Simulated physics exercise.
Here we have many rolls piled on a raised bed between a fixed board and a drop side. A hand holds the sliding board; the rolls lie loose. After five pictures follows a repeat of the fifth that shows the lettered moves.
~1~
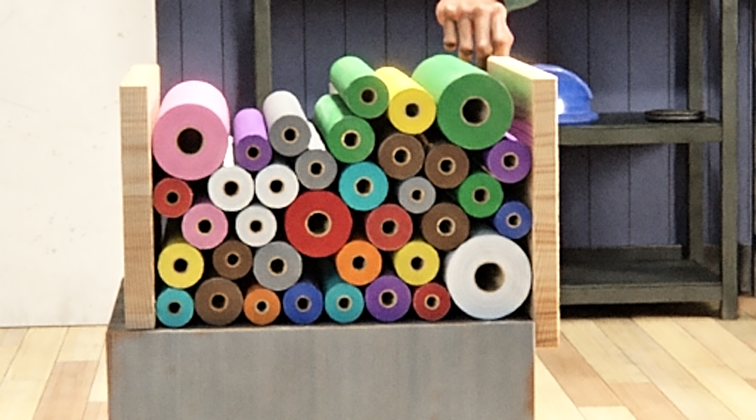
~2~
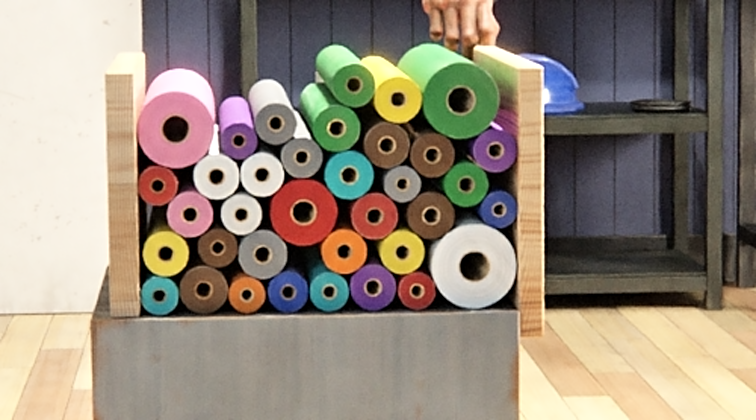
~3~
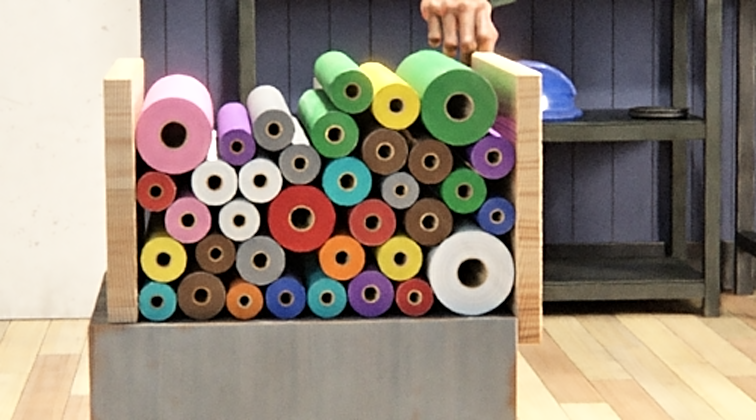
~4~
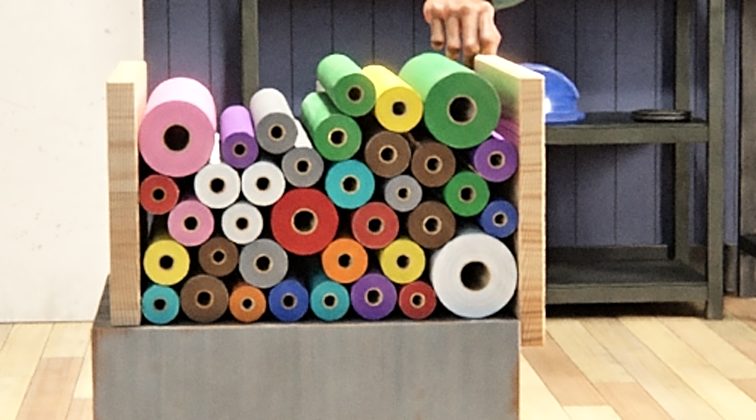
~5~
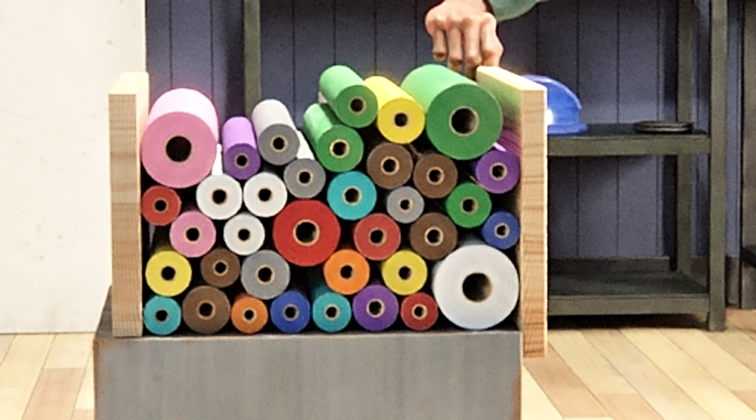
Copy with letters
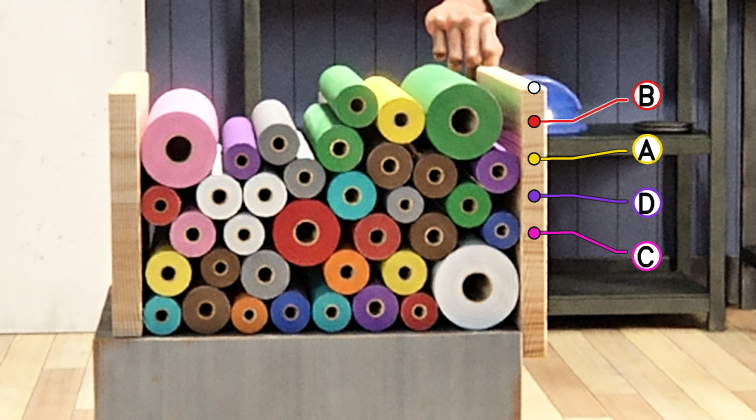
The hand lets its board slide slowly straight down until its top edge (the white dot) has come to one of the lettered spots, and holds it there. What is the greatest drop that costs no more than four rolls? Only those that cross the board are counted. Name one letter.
The answer is mark C.
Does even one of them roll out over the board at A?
No.
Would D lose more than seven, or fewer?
Fewer than seven.
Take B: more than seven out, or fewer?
Fewer than seven.
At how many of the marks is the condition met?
Four of them.
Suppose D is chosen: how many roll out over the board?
At D the number is none.
On the copy, A at (534, 159); B at (534, 122); C at (534, 233); D at (534, 196); the white dot at (534, 87).
On C. First, top of the board (520, 156).
Then, top of the board (520, 232).
Finally, top of the board (520, 232), two out over the board.
By contrast, A none out over the board; B none out over the board; D none out over the board.
